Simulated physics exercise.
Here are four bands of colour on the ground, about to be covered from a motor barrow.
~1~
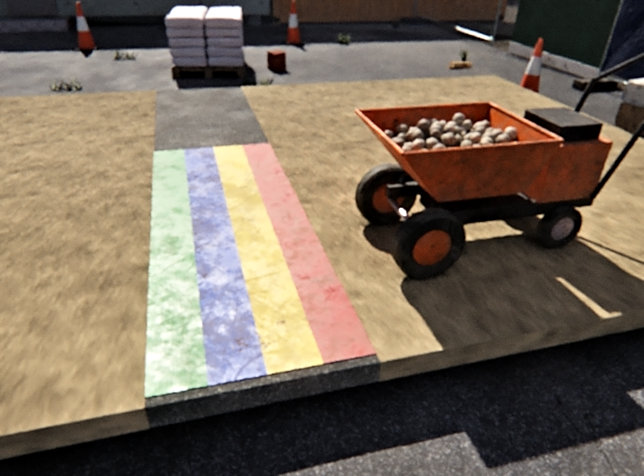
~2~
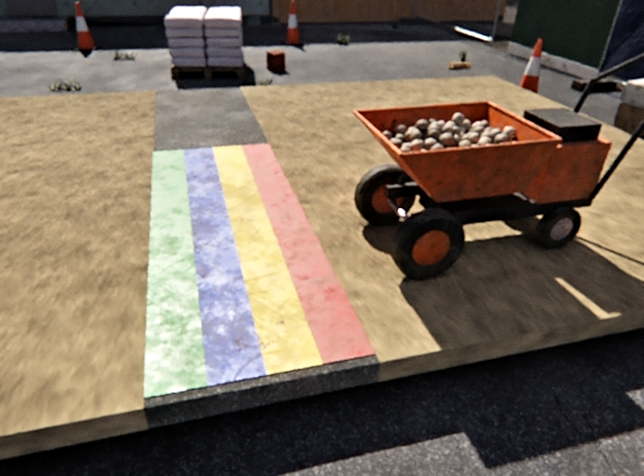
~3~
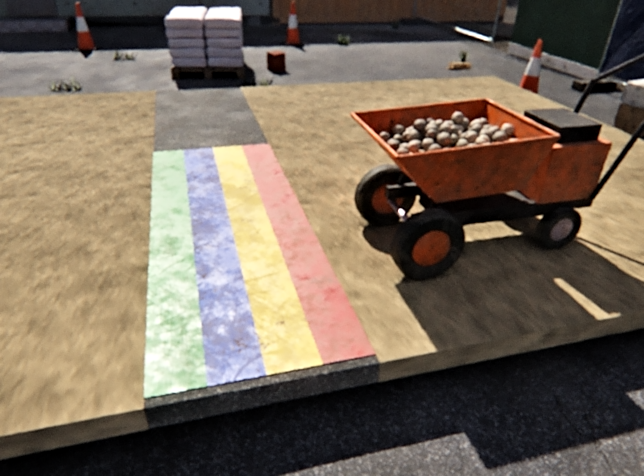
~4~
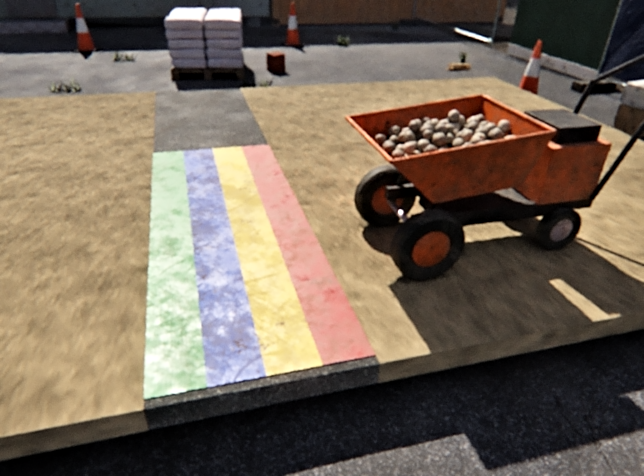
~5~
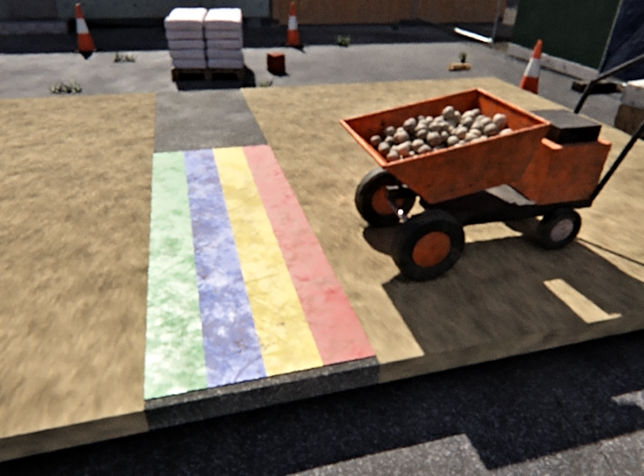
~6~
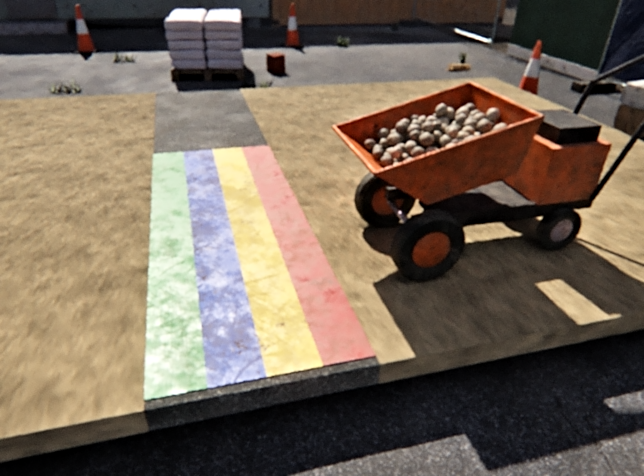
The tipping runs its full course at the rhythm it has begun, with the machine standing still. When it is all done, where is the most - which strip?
On the yellow strip.
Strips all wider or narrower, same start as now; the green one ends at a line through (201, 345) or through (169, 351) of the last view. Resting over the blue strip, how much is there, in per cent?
Respectively 30 and 20 percent.
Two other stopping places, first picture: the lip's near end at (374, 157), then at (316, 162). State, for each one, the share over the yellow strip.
From the first spot you get 30 percent, and from the second 0 percent.
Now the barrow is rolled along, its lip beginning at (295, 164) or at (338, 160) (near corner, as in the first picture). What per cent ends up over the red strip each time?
Roughly 0 per cent, then roughly 0 per cent.
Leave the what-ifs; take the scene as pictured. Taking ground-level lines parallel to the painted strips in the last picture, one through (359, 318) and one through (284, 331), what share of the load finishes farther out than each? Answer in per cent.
Estimate, first then second: 90 %, 50 %.
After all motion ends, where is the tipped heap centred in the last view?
Around (256, 264), give or take.
Shortly afterwards, skip tipped steeply; the whole lot in the skip.
Next, skip tipped steeply; near two thirds in the skip; a little over the red strip; near a quarter over the yellow strip; only a few over the blue strip.
Some moments later, skip tipped right over; a little in the skip; near a quarter over the red strip; near a third over the yellow strip; near a quarter over the blue strip; a little over the green strip; only a few off the paint.
In the end, skip tipped right over; a little in the skip; near a quarter over the red strip; near a third over the yellow strip; near a quarter over the blue strip; a little over the green strip; only a few off the paint.
